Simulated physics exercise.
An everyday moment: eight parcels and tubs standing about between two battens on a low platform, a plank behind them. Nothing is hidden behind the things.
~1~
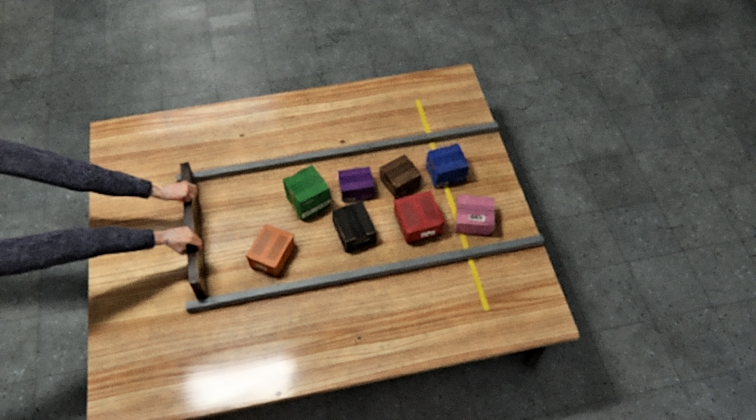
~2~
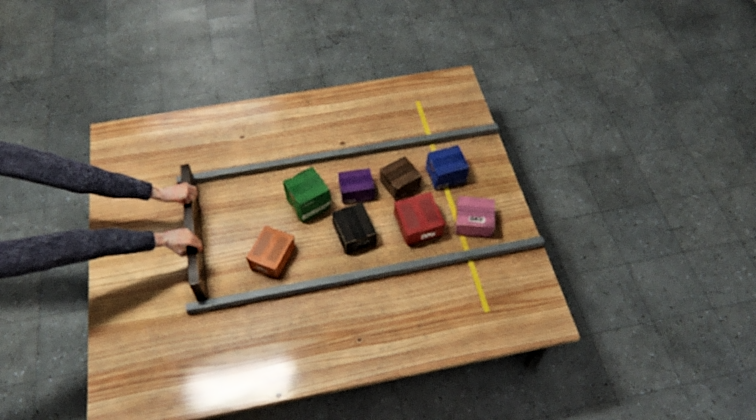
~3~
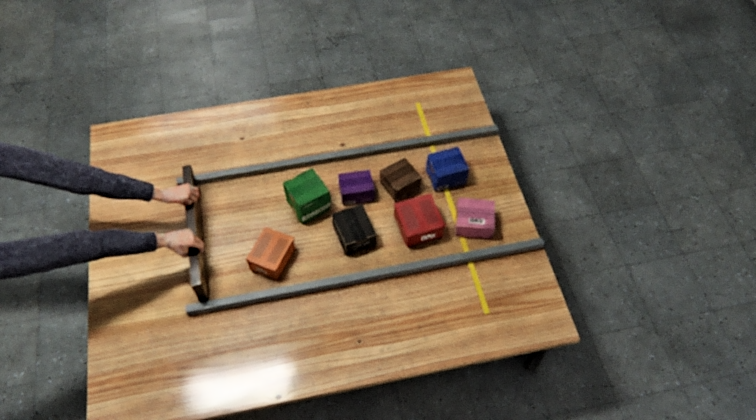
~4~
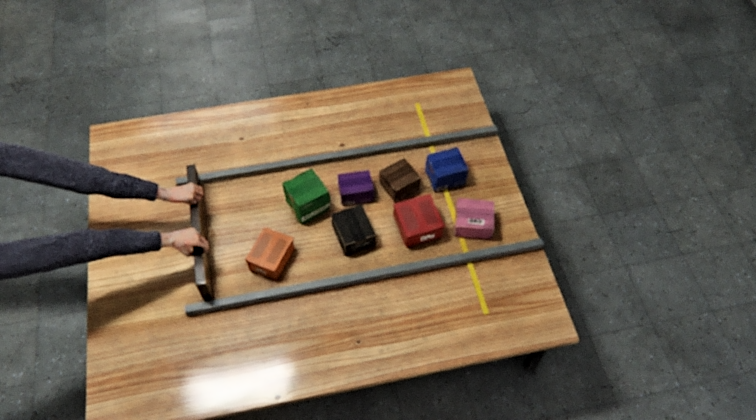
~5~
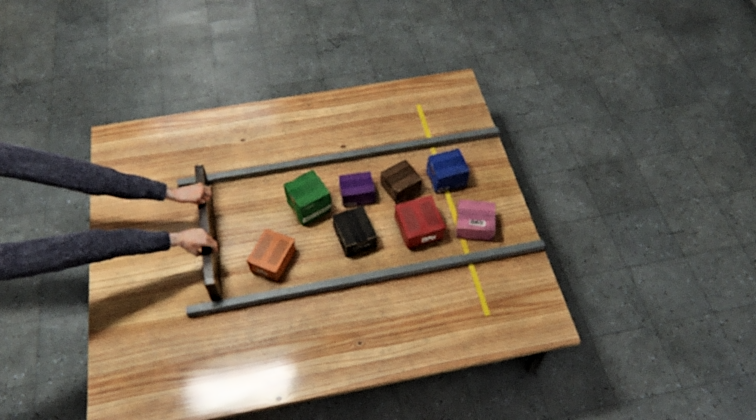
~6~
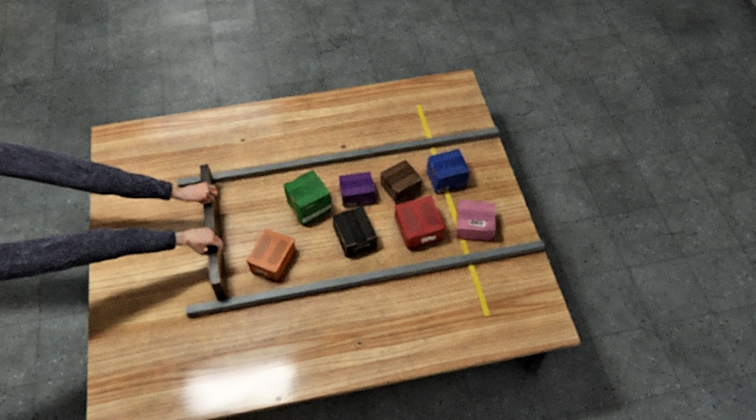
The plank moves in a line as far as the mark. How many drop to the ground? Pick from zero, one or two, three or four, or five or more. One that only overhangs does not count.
The number that fall off is three or four.
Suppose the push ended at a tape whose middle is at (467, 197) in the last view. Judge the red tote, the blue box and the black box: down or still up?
The red tote comes down; the blue box goes over; the black box holds on.
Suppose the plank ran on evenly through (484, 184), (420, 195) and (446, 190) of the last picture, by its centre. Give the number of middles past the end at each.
Place by place, 6, 2 and 4.
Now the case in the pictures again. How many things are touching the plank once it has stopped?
2 of them.
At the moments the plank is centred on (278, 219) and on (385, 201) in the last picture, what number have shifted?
By then 1, and 8.
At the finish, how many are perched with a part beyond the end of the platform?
That would be 0.
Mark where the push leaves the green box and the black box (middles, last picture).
First (463, 176), then (503, 207).
Soon after, none off yet; pink parcel at rest near (475, 221); blue box at rest near (448, 171); red tote at rest near (419, 223).
After that, none off yet; pink parcel displaced a little near (480, 219); blue box displaced a little near (456, 170); red tote displaced a little near (439, 221).
And then, none off yet; pink parcel displaced well along near (533, 209); blue box displaced well along near (510, 161); red tote displaced well along near (496, 211).
In the end, the number that fall off is three or four; gone, brown box, red tote, blue box and pink parcel.
